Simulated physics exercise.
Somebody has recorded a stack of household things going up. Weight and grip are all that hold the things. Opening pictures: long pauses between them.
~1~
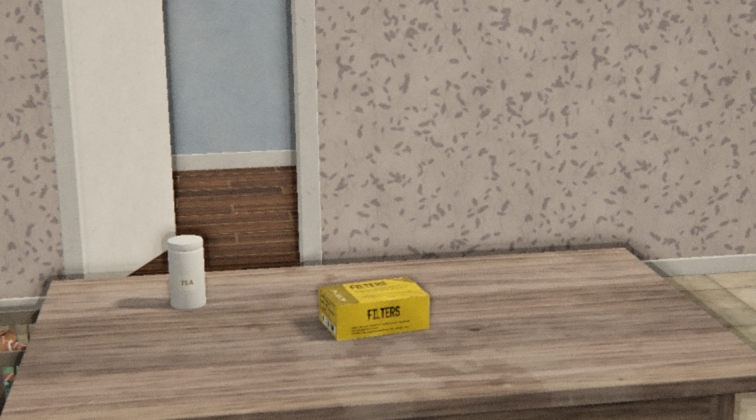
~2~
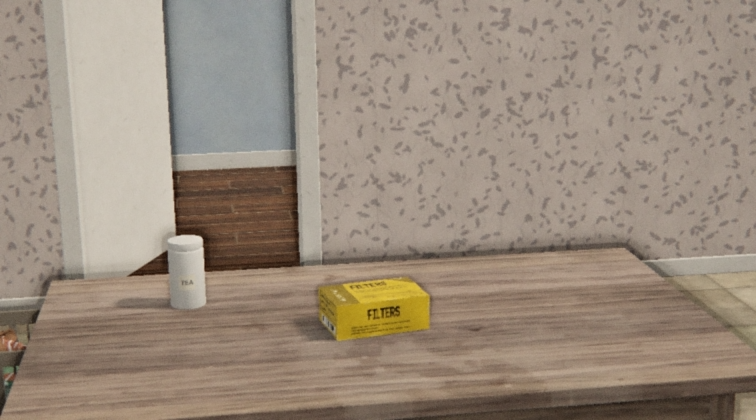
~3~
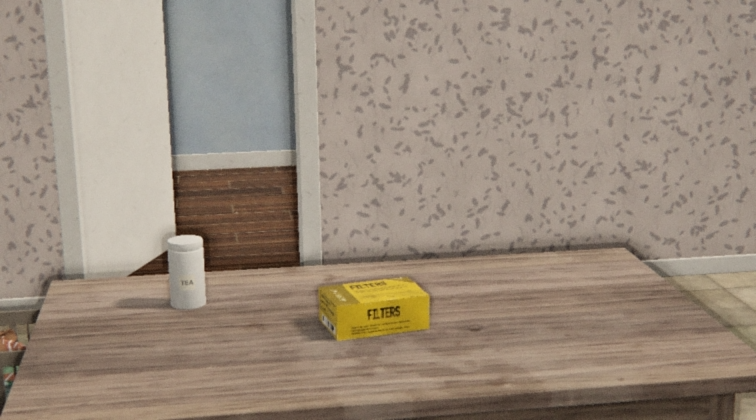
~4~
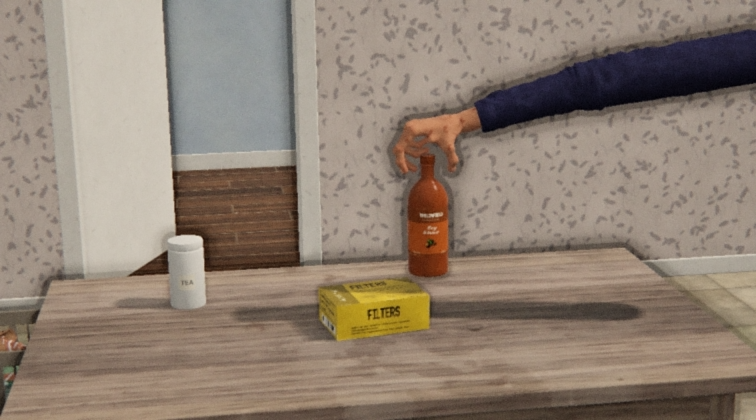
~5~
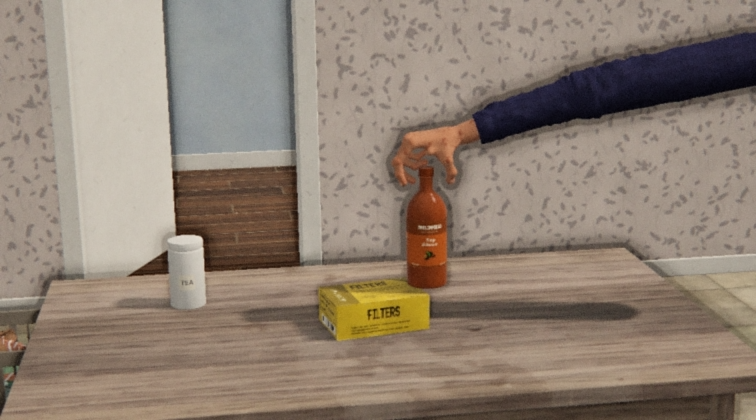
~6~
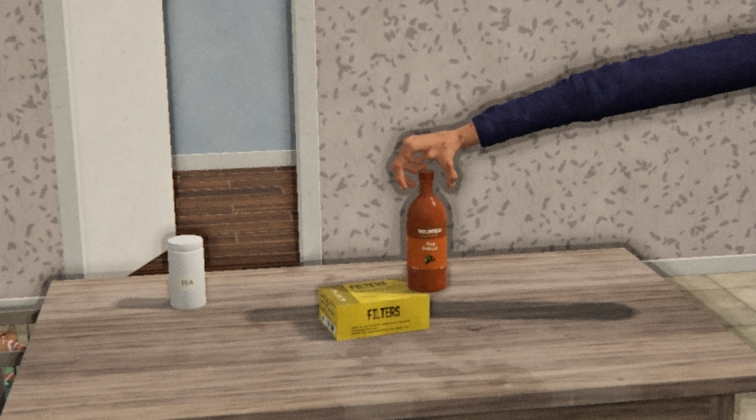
A hand lowers an orange bottle onto the table behind the yellow filters box.
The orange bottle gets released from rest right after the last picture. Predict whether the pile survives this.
Doesn't stay together.
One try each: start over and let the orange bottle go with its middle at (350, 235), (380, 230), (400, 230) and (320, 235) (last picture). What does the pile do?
Attempt one, the pile survives; attempt two, it survives; attempt three, it survives; attempt four, it falls over.
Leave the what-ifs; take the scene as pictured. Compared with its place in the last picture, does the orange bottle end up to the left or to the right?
It goes to the right.
Then, 0.40 s later than the last frame, orange bottle now fallen.
Then, 0.50 s later than the last frame, things are still on the move.
When it is over, fallen, orange bottle; the other 2 as before. End places, in pixels of the last picture, orange bottle near (492, 295). The pile loses its balance.
